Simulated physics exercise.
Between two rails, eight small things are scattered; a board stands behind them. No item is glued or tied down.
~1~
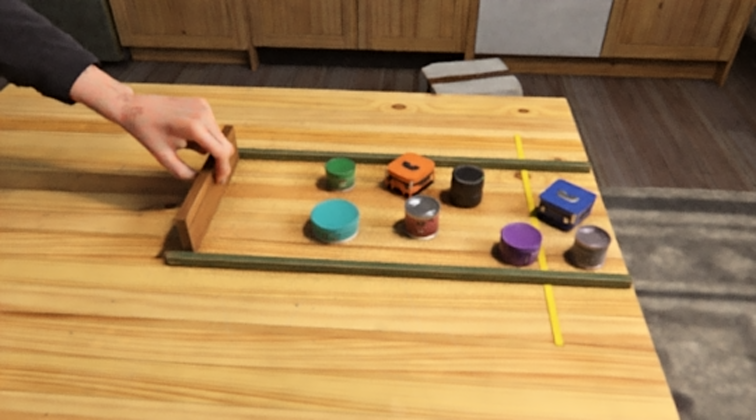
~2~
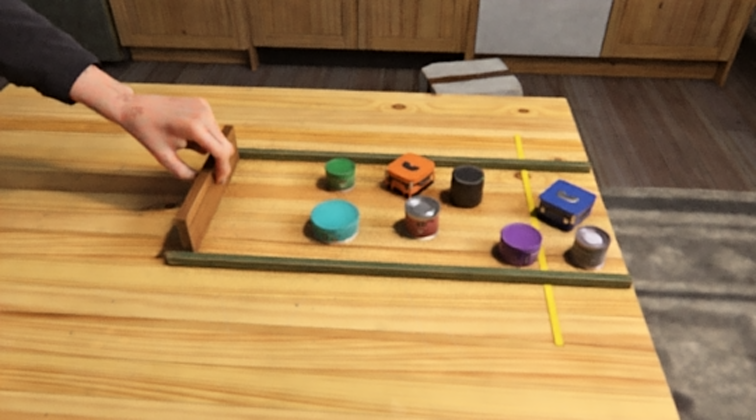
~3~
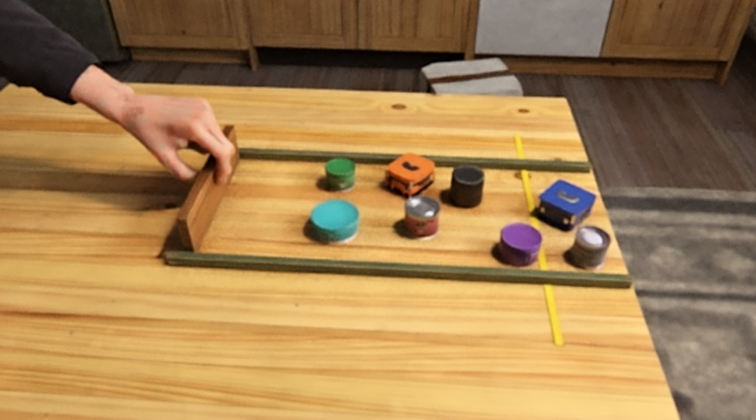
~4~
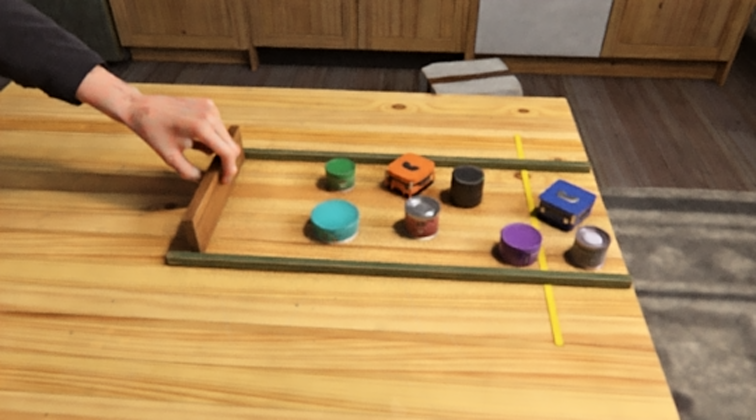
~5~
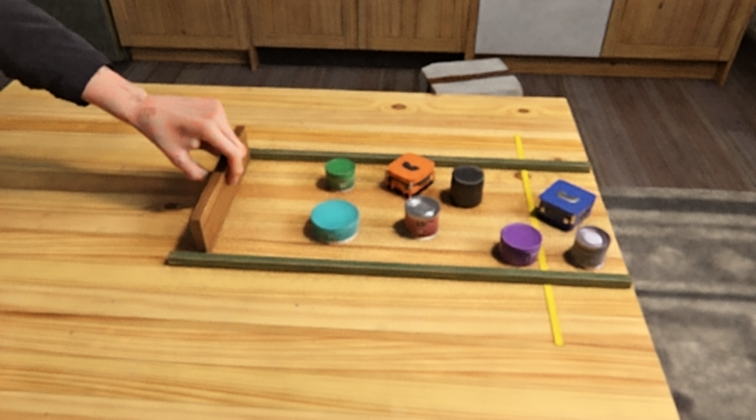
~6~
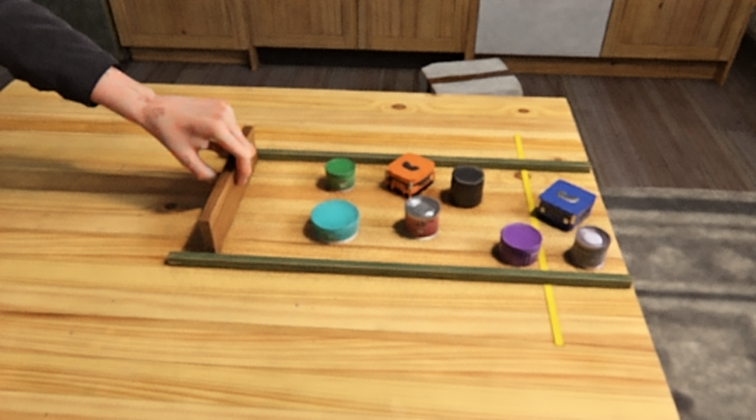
On a pale wooden table in a kitchen, seen from above at an angle, two dark green rails run left to right, crossed by yellow tape. Between them sit green, turquoise, orange, black, red-and-silver, purple, blue and grey containers, with an upright board at the left. A hand slides the board slowly a short way right, while the containers and the view stay still.
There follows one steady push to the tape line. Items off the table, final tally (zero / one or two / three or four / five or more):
Most likely the drop count will come to one or two.
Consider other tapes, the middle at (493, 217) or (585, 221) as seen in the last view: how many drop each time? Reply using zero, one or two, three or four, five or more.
At the first spot it would be none, and at the second five or more.
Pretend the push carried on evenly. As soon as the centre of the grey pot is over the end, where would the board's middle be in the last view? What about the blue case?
Estimated middle: (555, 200), and (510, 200) for the other.
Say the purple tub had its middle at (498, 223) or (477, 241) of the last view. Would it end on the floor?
Goes off the end, then keeps its place.
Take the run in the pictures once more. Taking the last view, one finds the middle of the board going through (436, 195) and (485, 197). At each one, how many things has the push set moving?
The first number is 5, the next one 7.
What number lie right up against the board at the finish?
Number: 2.
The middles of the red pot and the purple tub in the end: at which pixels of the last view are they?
Look around (587, 206) for the first and around (575, 256) for the second.
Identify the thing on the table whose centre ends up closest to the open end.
That's the grey pot, it ends up nearest.
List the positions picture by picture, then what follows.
The first frame shows grey pot (590, 247); blue case (565, 206); purple tub (520, 244); board (211, 185); tape (534, 218).
The second frame shows blue case (565, 206); orange case (411, 176).
The third frame shows purple tub (520, 244); turquoise tin (335, 222).
The fourth frame shows grey pot (590, 247); black lid (467, 187).
The fifth frame shows blue case (565, 206); board (224, 186).
The sixth frame shows grey pot (590, 247); blue case (565, 206); purple tub (520, 244); board (232, 186); tape (534, 218).
Early on, none off yet; grey pot at rest near (590, 247); blue case at rest near (565, 206); purple tub at rest near (520, 244).
Finally, the number that fall off is one or two; lost, black lid and blue case.
